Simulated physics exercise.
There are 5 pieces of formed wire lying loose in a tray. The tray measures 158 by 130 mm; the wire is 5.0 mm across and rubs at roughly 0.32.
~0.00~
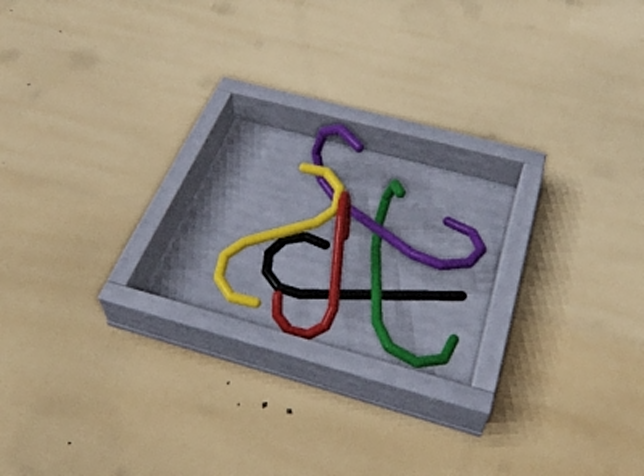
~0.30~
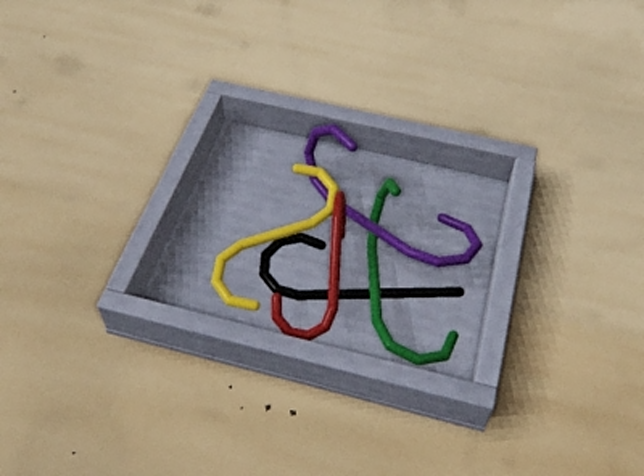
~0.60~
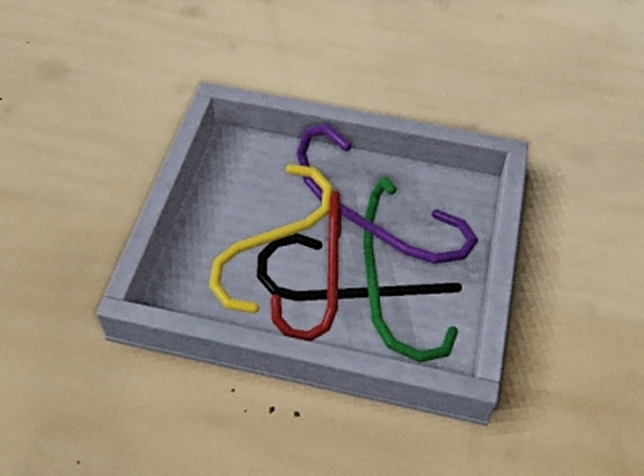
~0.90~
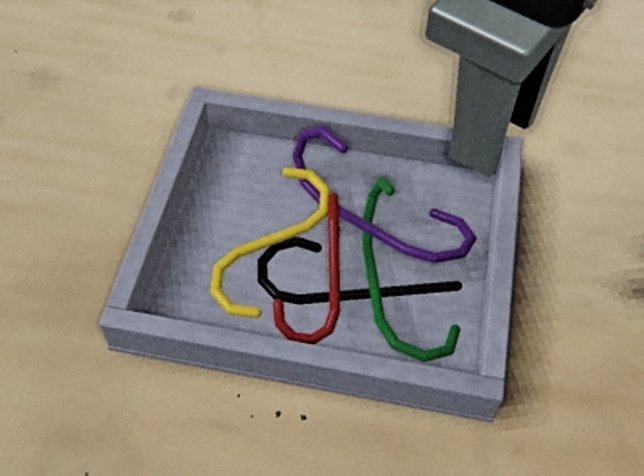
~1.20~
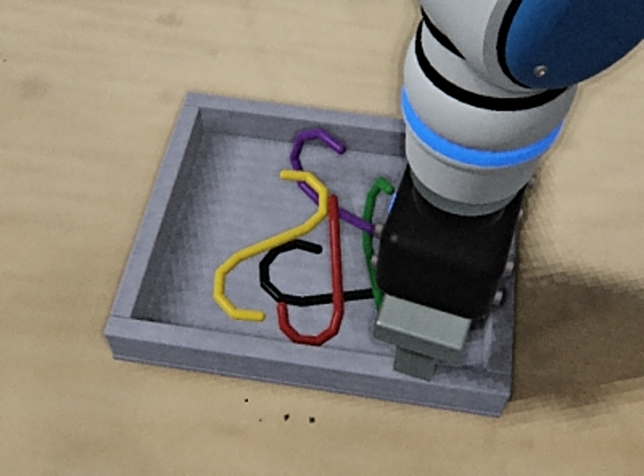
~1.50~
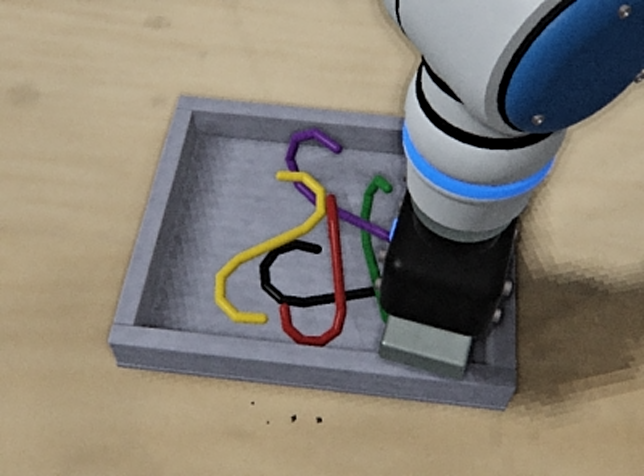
Robot arm reaching down into a grey tray of five tangled coloured wire hooks and closing its gripper on the green one.
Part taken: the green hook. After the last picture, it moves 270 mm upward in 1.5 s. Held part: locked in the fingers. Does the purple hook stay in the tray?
It ends up in the air.
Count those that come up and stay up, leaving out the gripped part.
I count 1 here.
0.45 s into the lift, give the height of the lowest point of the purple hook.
I'd say close to 0 mm.
After 1.95 s, lowest point more than 20 mm over the tray floor, green hook 58 mm.
After 2.33 s, lowest point more than 20 mm over the tray floor, green hook 159 mm, purple hook 66 mm.
After 3.00 s, lowest point more than 20 mm over the tray floor, green hook 272 mm, purple hook 179 mm.
End, hanging green hook 272 mm, purple hook 179 mm; the other 3 are down.
